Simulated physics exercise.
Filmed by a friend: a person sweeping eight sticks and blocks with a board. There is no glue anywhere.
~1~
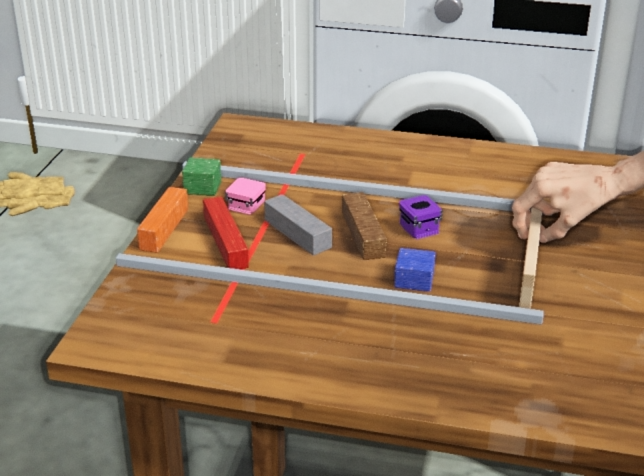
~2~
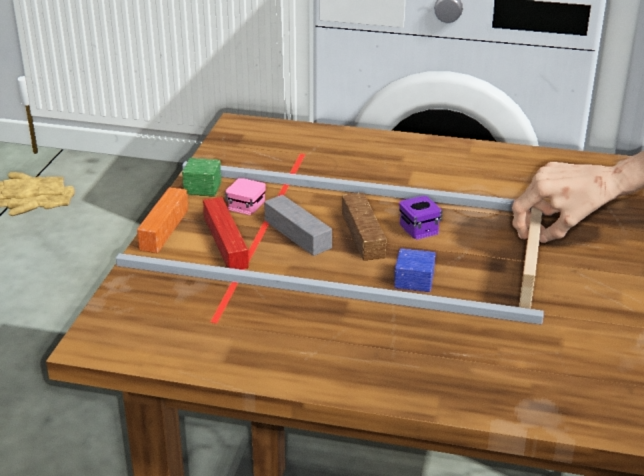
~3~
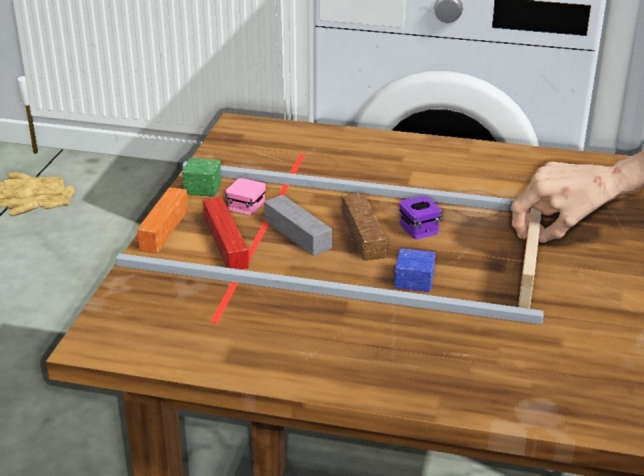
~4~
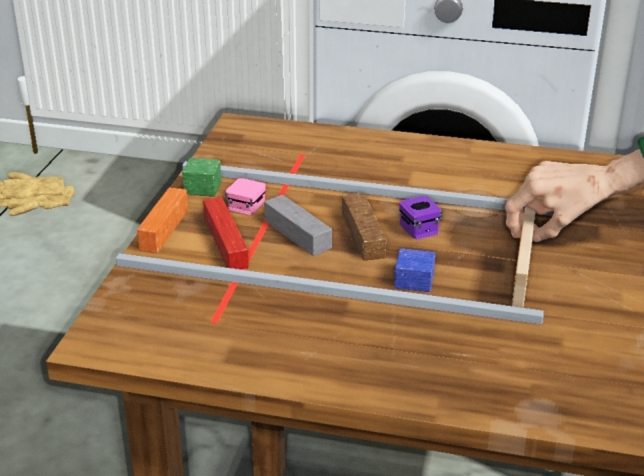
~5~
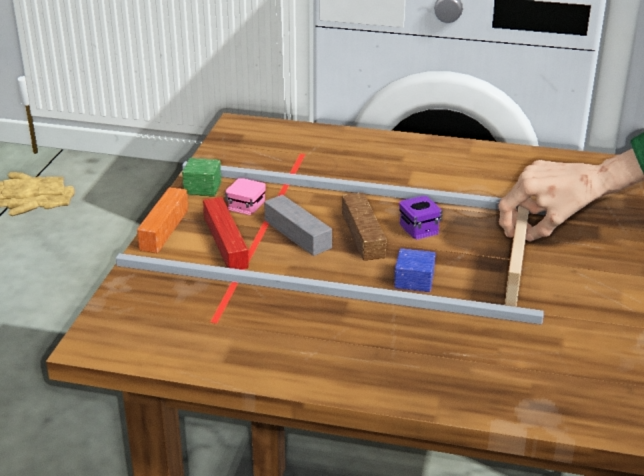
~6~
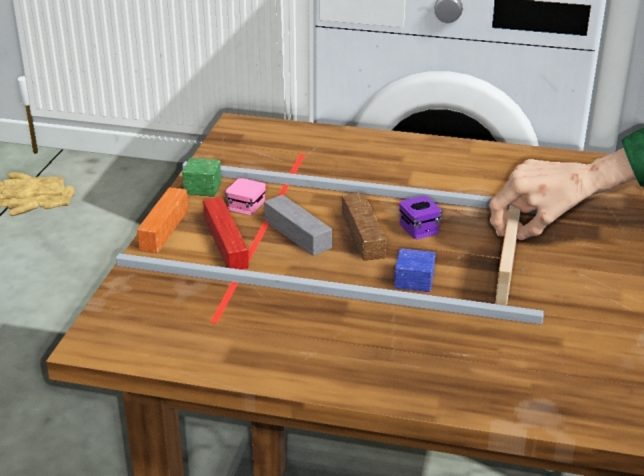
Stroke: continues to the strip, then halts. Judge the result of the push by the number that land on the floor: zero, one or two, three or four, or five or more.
It sends over the edge not one piece.
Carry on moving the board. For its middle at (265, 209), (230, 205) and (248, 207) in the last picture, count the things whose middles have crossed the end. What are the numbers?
Respectively 0, 2 and 1.
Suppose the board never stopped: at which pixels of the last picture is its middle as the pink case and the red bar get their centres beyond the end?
The middle is at (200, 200) when it's the pink case, and at (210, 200) when it's the red bar.
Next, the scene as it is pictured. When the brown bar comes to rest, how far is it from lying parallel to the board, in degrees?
Near 25 degrees.
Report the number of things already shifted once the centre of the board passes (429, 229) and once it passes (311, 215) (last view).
At the one place 2, at the other 5.
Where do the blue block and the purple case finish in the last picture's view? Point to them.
The blue block settles near (230, 249); as for the purple case, near (262, 191).
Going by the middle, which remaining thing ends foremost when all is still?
It is the green block.
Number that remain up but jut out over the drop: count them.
1 is the number.
Early on, none off yet; orange bar at rest near (164, 219); green block at rest near (202, 177); pink case at rest near (246, 198).
Finally, the number that fall off is zero.
